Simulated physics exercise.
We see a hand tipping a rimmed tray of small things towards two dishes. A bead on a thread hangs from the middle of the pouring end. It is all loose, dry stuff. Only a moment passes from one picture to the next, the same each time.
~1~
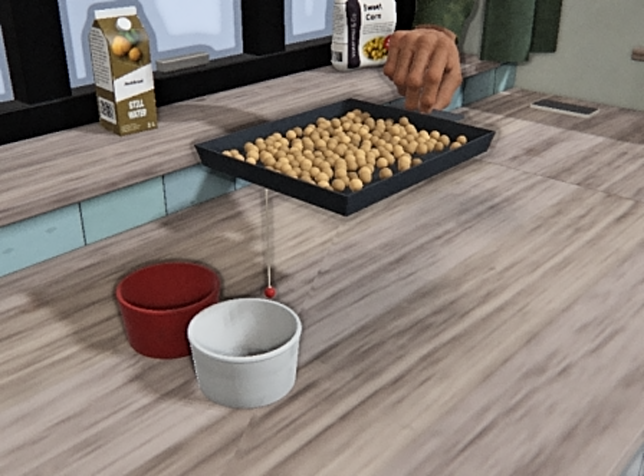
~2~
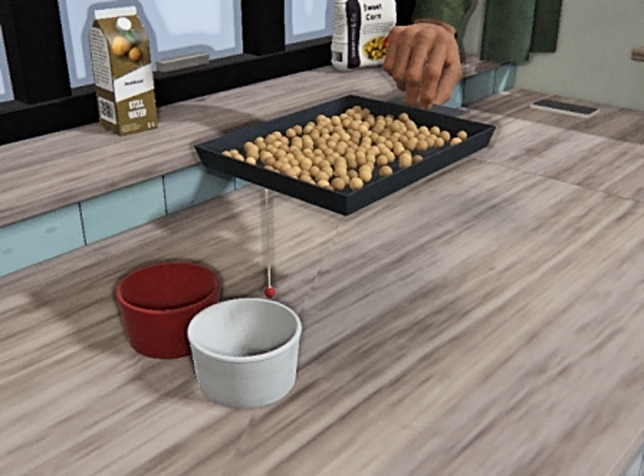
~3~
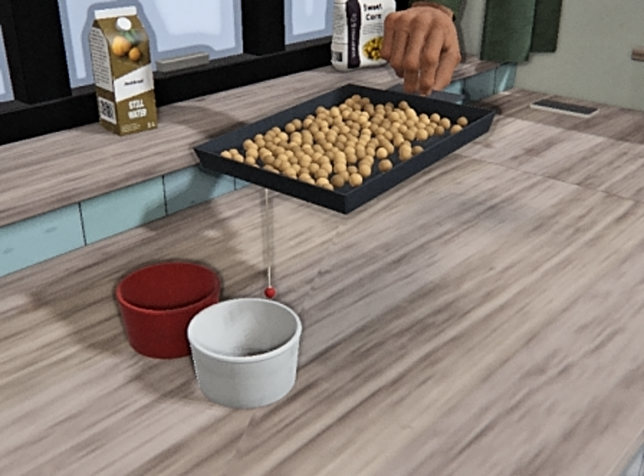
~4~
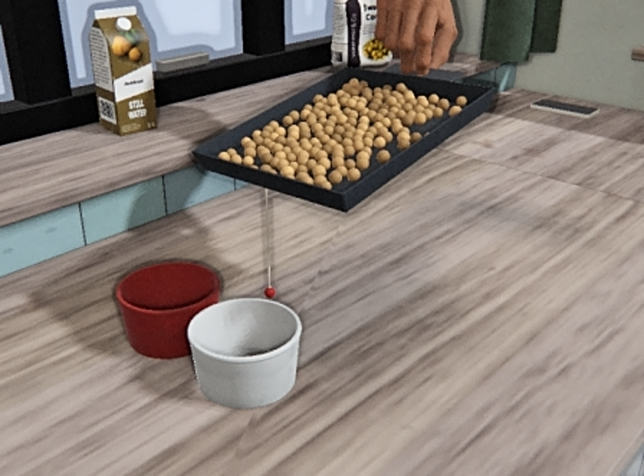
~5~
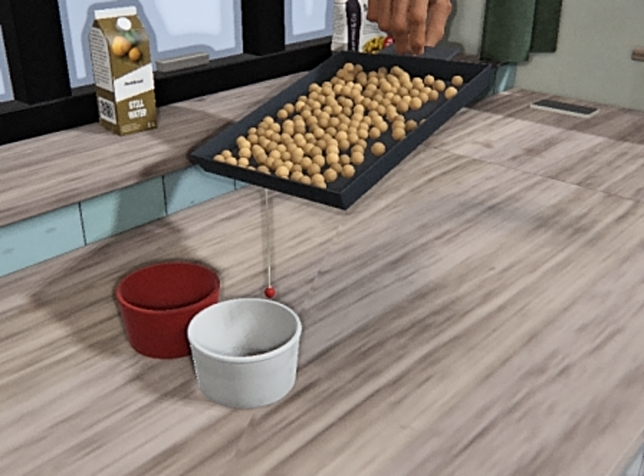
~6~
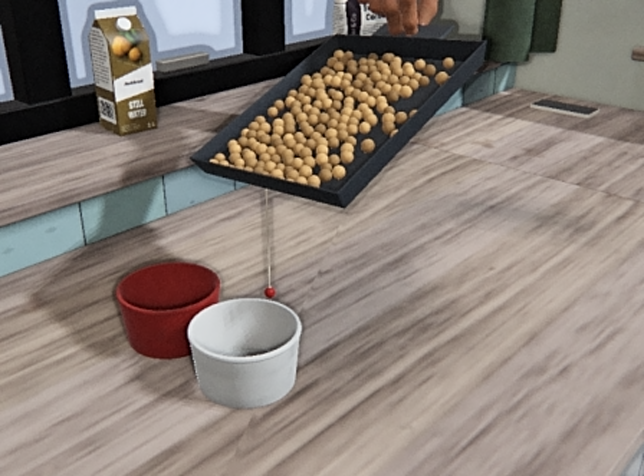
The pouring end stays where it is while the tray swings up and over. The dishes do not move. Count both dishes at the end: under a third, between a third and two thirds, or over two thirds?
Caught overall: More than two thirds.
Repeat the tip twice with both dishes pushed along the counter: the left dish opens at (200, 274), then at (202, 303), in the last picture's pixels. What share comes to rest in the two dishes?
In turn 30 and 70 in a hundred.
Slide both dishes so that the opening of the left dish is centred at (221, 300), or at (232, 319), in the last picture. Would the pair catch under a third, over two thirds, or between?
In turn: The middle third; between a third and two thirds.
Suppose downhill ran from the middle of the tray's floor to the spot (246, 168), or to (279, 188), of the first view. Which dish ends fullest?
At the first place the left dish, at the second the right-hand dish.
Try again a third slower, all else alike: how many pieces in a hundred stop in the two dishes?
It comes to 80 per cent or so.
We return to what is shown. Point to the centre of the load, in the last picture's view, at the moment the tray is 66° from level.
Near (240, 163).
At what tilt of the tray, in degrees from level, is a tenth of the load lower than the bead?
At about 75°.
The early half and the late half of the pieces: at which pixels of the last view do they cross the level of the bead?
First near (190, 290), later near (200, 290).
Shortly afterwards, tray tipped steeply; the bulk on the tray; only a few in the left dish; only a few outside both; near a quarter in the air.
Next, tray tipped past a quarter turn; a little on the tray; near a quarter in the right dish; near a third in the left dish; a little outside both; a little in the air.
Some moments later, tray tipped past a quarter turn; near a third in the right dish; near half in the left dish; near a quarter outside both.
In the end, tray tipped past a quarter turn; near a third in the right dish; near half in the left dish; near a quarter outside both.
